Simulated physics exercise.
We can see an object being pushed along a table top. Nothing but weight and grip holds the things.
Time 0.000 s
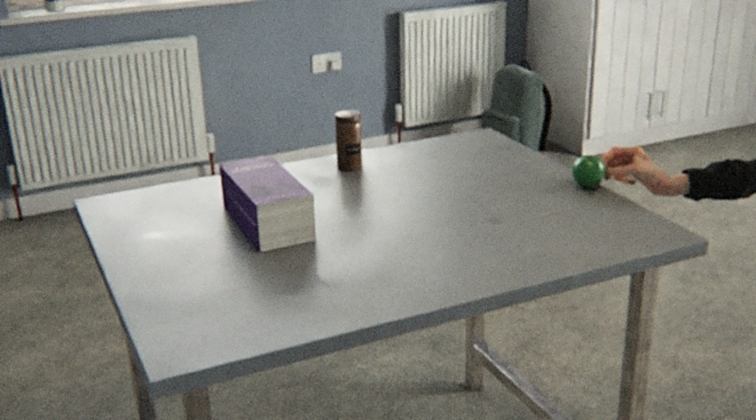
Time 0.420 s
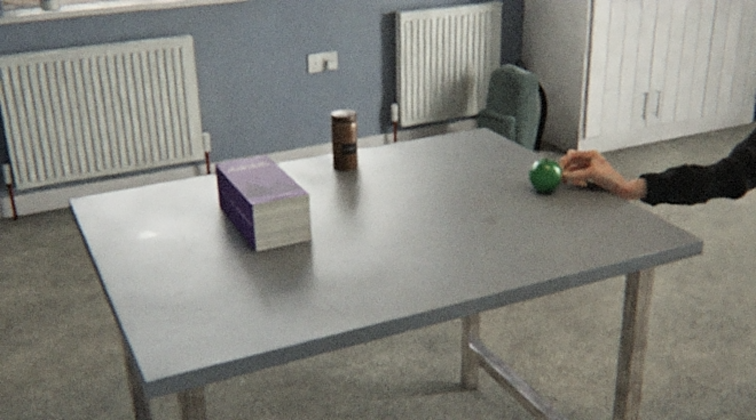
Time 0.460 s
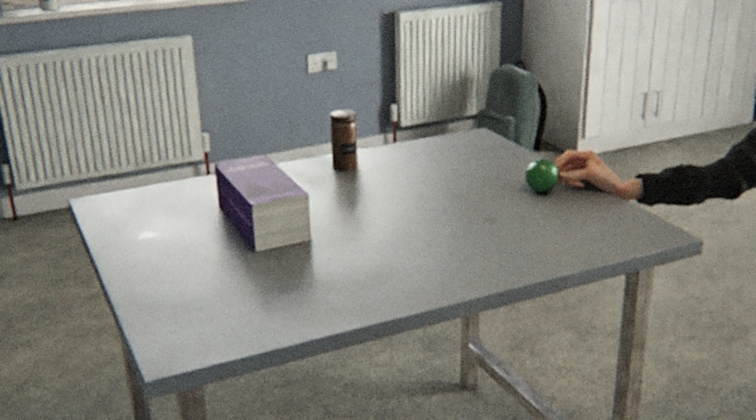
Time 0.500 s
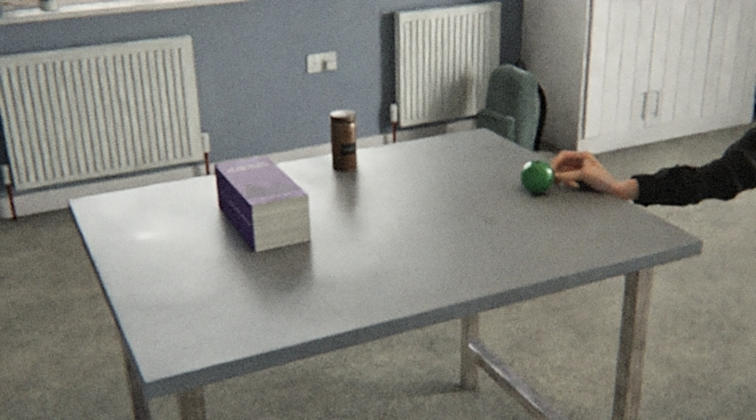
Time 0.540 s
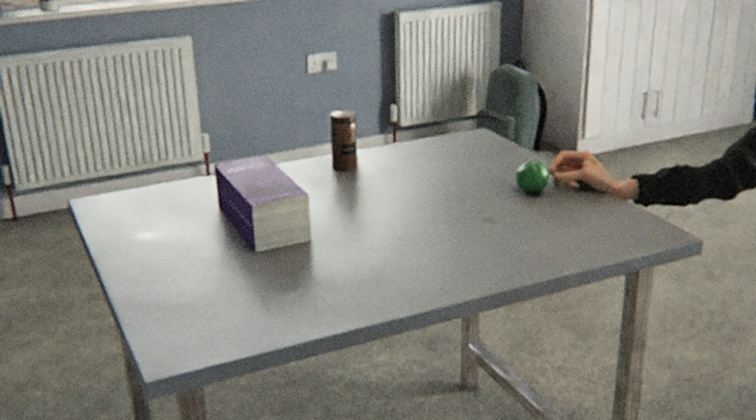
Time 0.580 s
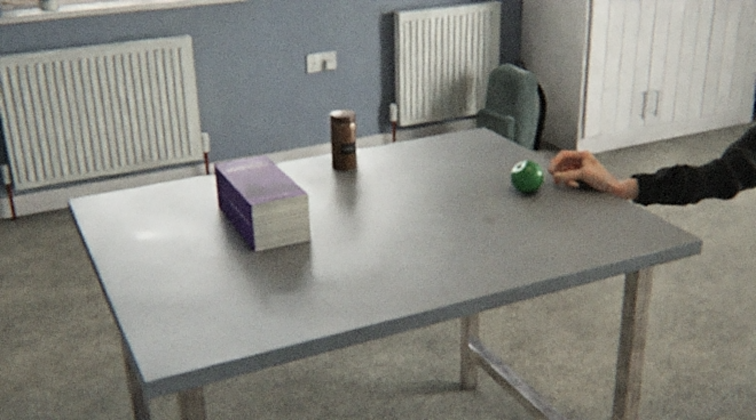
A hand pushes a small green ball-shaped object a short way left along a table.
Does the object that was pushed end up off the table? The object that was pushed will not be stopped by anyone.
No.
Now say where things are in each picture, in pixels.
Under the hand; green apple (589, 171), in the first frame.
Under the hand; green apple (545, 175), in the second frame.
Under the hand; green apple (542, 175), in the third frame.
Green apple (537, 176), in the fourth frame.
Green apple (533, 177), in the fifth frame.
Green apple (527, 177) displaced a little, in the sixth frame.
Around 0.98 s, green apple displaced well along near (483, 182).
Around 1.68 s, green apple displaced well along near (426, 188).
Finally (3.1 s), moved from the start, green apple. Final places as the last picture's camera would see them, green apple near (390, 192).
